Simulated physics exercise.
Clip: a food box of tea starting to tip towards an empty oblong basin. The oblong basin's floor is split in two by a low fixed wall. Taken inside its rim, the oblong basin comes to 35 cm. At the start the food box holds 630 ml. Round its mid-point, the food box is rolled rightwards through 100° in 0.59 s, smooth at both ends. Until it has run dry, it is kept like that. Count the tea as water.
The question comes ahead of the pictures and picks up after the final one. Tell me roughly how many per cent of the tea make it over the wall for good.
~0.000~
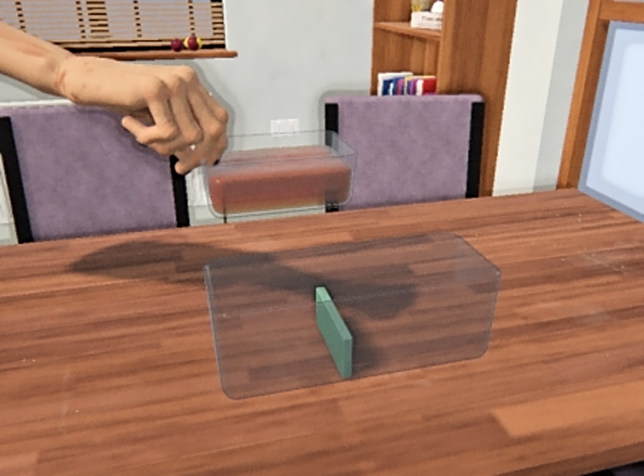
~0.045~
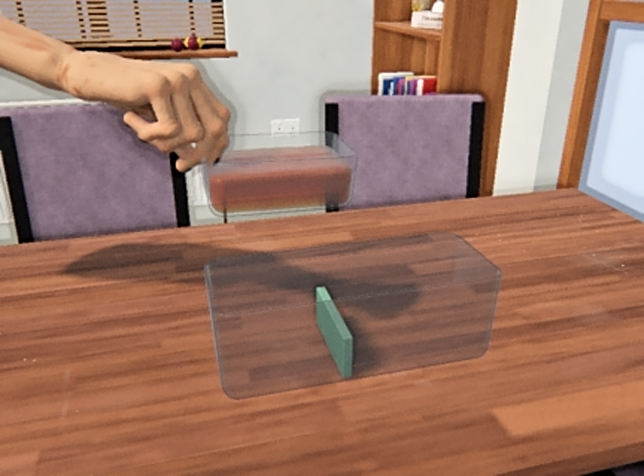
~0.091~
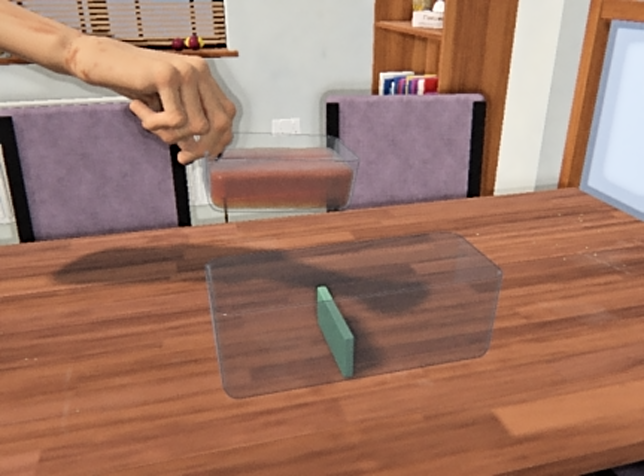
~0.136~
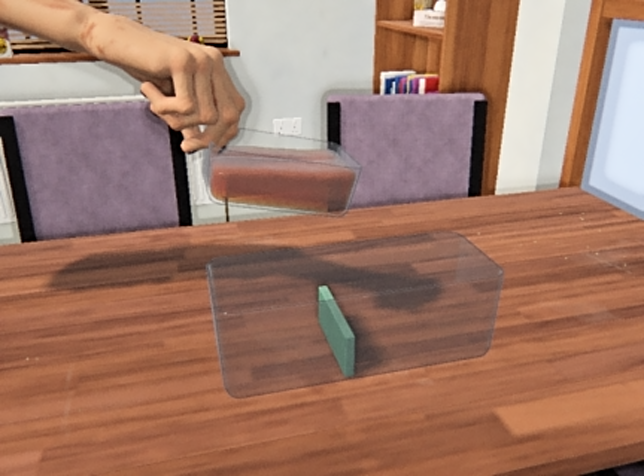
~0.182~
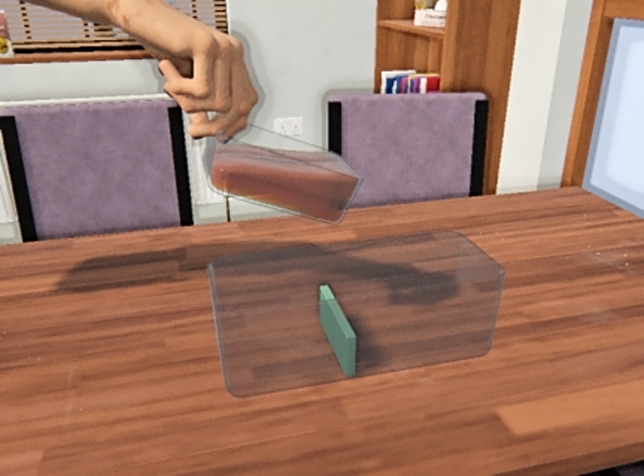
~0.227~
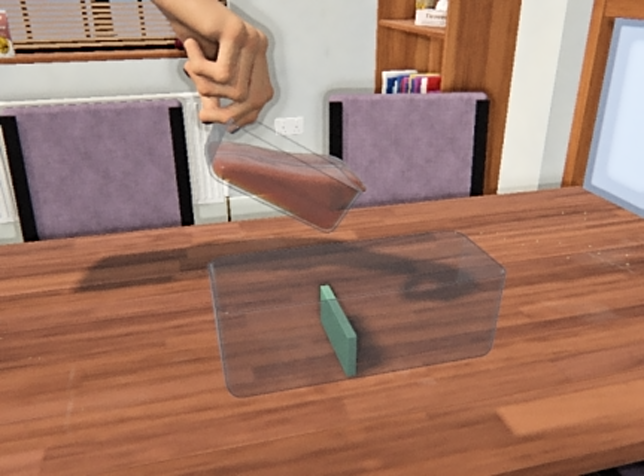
Roughly 84 per cent make it over.
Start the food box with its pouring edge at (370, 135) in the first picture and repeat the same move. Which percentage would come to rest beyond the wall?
85 %.
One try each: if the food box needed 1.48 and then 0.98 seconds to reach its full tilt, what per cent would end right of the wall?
The first try gives 85 percent and the second 80 percent.
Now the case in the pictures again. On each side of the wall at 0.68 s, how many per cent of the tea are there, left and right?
Lab note: Left near 5 %, right near 82.
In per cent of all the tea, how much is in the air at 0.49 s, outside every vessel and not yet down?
It comes to roughly 42 per cent.
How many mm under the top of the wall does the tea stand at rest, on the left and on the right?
Left roughly 54 mm; right roughly 36 mm.
Then, 0.49 s in, the tilt is 93° and 10 per cent is still to pour, 0 is left of the wall and 47 right of it.
Then, 0.68 s in, the tilt is 100° and 1 per cent is still to pour, 5 is left of the wall and 82 right of it.
Then, 0.87 s in, the tilt is 100° and 0 per cent is still to pour, 9 is left of the wall and 83 right of it.
Then, 1.09 s in, the tilt is 100° and 0 per cent is still to pour, 10 is left of the wall and 83 right of it.
Finally, 10 per cent lies left of the wall, 84 right of it and 7 outside.
